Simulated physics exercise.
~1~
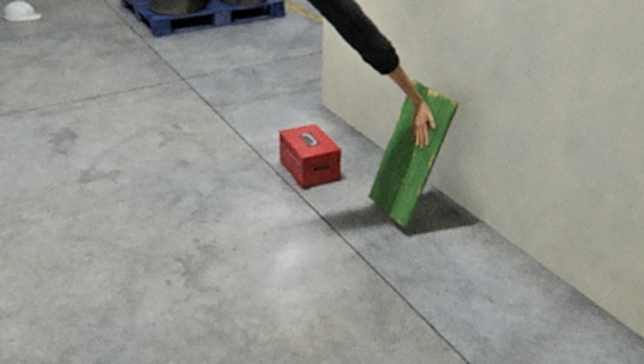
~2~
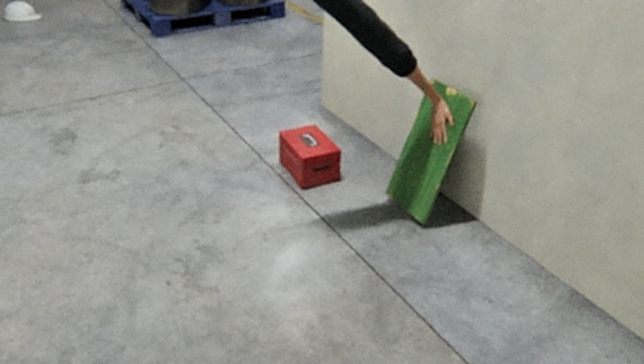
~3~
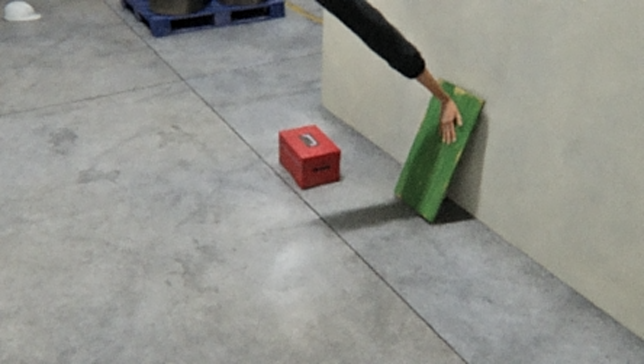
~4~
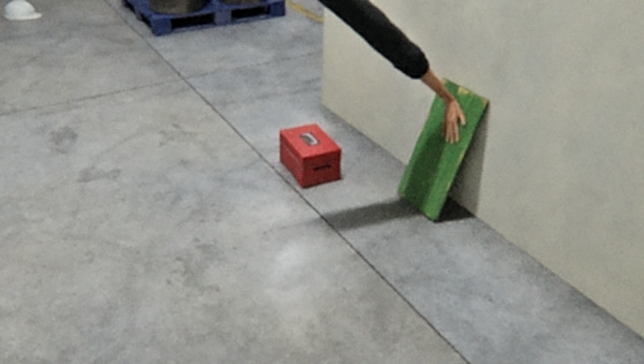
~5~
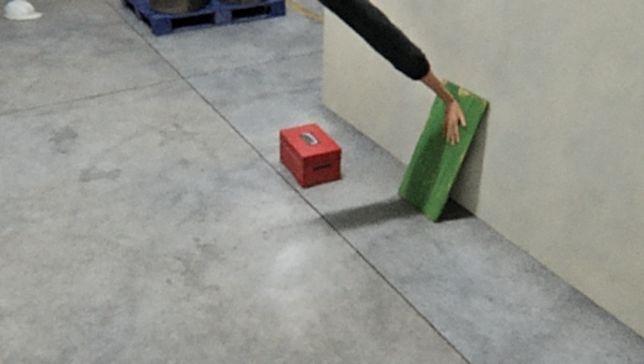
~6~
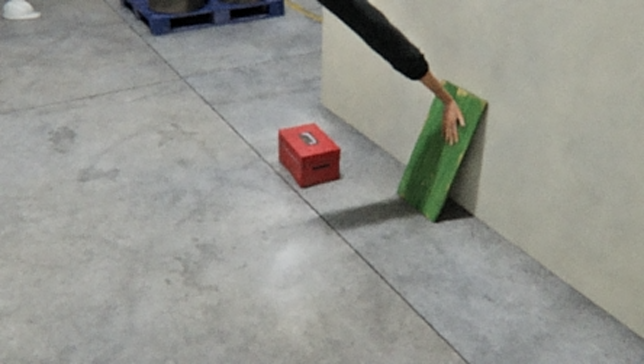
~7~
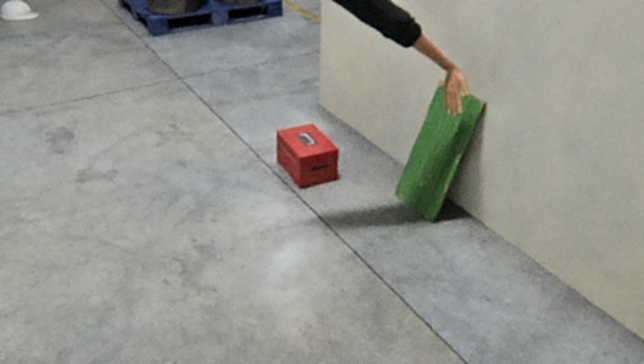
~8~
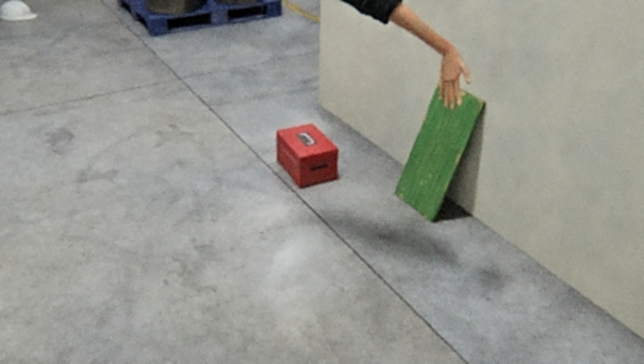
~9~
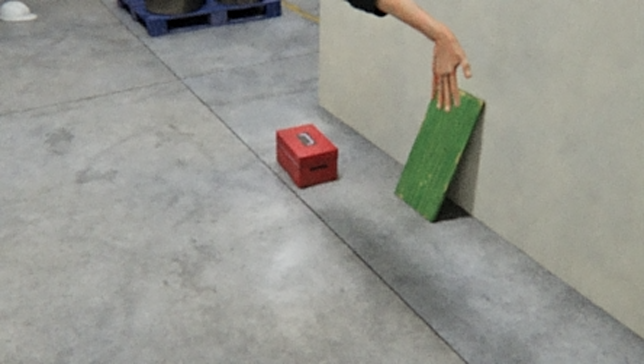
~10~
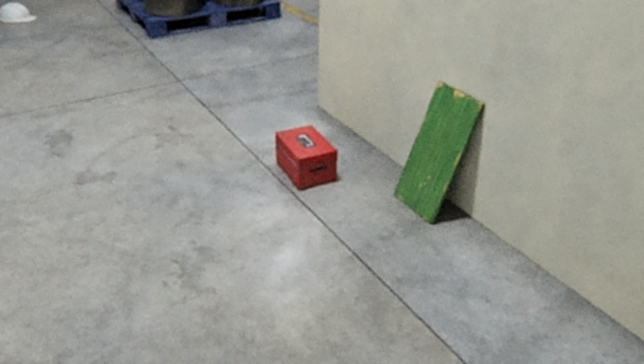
An arm in a dark sleeve reaches down from the top of a concrete-floored room, seen from above at an angle by a slightly swaying camera, and holds a green board beside a pale wall on the right. A red toolbox sits on the floor left of the board, with part of a blue pallet and a white hard hat at the upper left. The hand moves the board a little right until it leans against the wall, then steadies it. The fingers let go and the arm draws up out of view. The board stays leaning, and the toolbox remains in place.
